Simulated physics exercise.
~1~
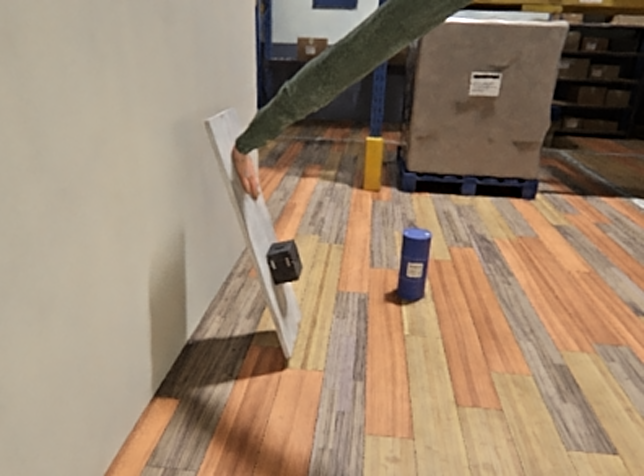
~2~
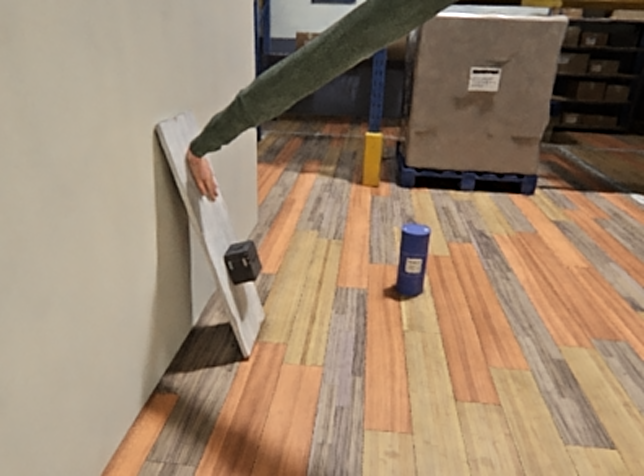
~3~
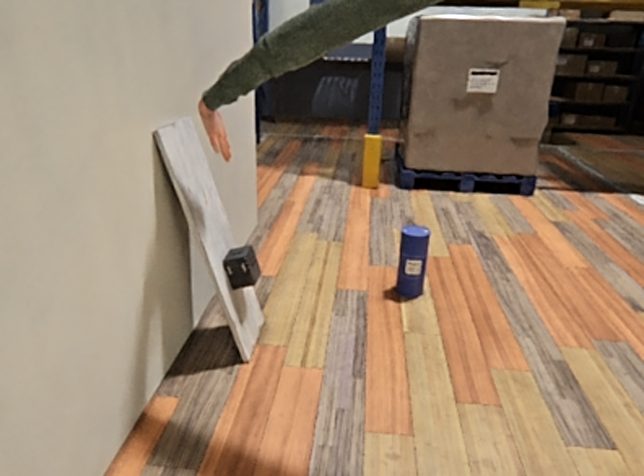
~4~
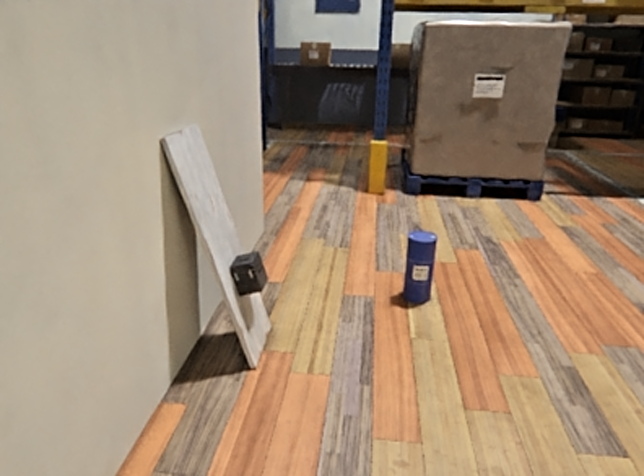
By a bare wall on a wood-plank floor, a hand in a green sleeve tipped a white board leftward until it leaned against the wall, then let go and drew away, leaving the board propped up near a blue canister.
